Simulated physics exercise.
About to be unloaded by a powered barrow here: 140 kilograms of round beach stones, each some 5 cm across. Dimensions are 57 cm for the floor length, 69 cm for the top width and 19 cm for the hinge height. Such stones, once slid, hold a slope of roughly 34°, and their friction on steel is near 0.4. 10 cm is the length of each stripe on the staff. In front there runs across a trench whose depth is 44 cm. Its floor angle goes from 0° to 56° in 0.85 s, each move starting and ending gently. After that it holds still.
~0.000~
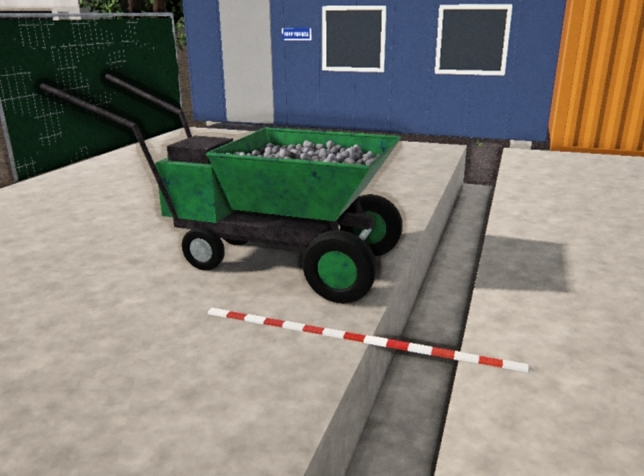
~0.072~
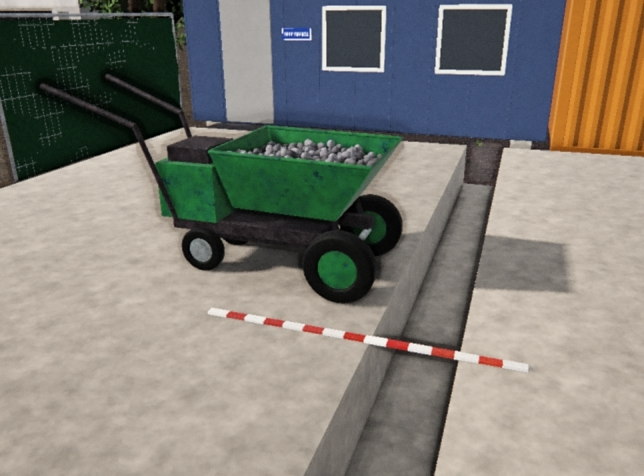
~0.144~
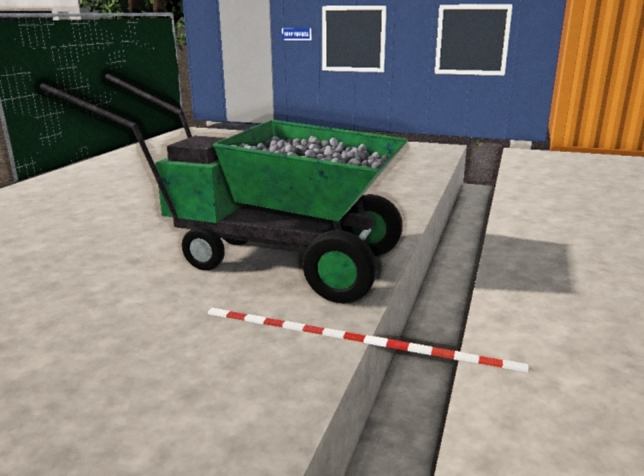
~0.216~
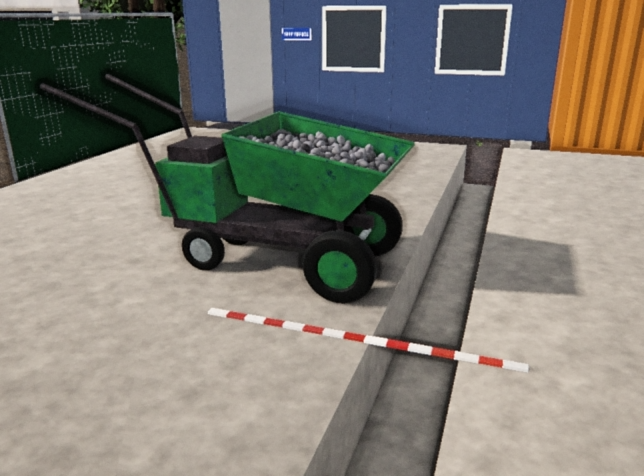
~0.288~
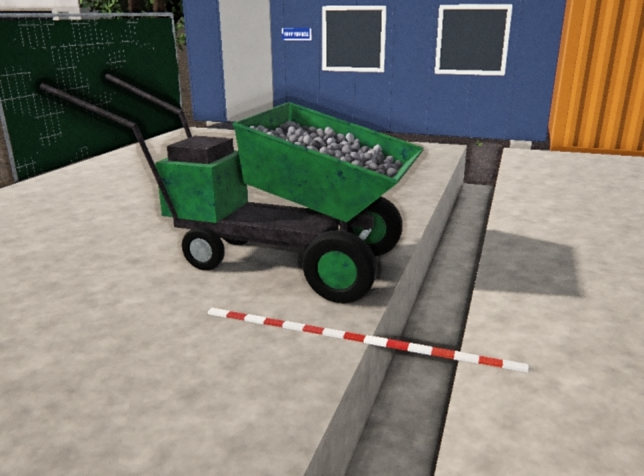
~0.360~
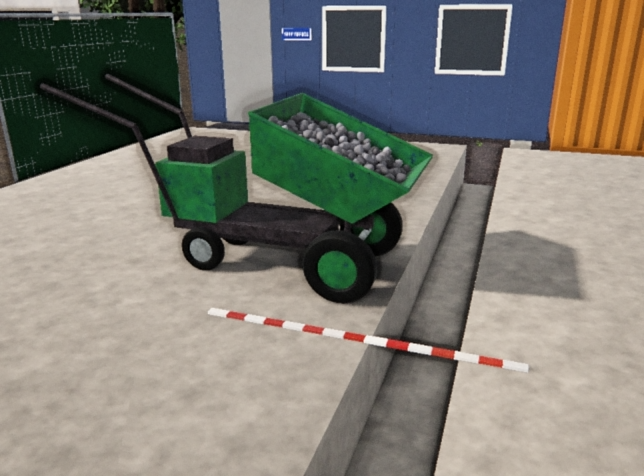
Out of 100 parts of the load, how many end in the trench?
Some 16 out of 100.
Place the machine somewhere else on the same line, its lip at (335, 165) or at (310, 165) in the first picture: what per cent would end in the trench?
It comes to about 35 and 50 in a hundred.
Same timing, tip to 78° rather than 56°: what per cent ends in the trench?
In that case some 25 per cent.
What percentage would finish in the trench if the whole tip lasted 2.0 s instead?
That would give about 25 percent.
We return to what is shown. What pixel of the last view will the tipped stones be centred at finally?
Their middle ends up near (508, 298).
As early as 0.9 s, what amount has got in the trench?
I'd put it near 5 per cent.
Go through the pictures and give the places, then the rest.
In the first frame, the tray is at 0°, its lip at (369, 168); the top of the load is at (315, 152).
In the second frame, the tray is at 1°, its lip at (371, 169); the top of the load is at (307, 152); the stones move at 0.2 m/s on average.
The third frame shows lip at (377, 171), floor tilted 4°, highest stones at (292, 146); the stones move at 0.5 m/s on average.
The fourth frame shows lip at (386, 176), floor tilted 9°, highest stones at (291, 140); the stones move at 0.7 m/s on average.
In the fifth frame, the tray is at 15°, its lip at (397, 182); the top of the load is at (293, 130); the stones move at 0.8 m/s on average.
The sixth frame shows lip at (409, 191), floor tilted 22°, highest stones at (302, 122); the stones move at 0.9 m/s on average.
After 0.6 s the floor is at 47°; 100 % in the tray; the foremost stones are at (431, 207).
After 0.9 s the floor is at 56°; 92 % in the tray, 4 % in the trench, 4 % past the trench; the foremost stones are at (499, 274).
After 1.3 s the floor is at 56°; 62 % in the tray, 4 % in the trench, 34 % past the trench; the foremost stones are at (598, 316).
After 3.2 s the floor is at 56°; 45 % in the tray, 16 % in the trench, 39 % past the trench; the foremost stones are past the picture's edge.
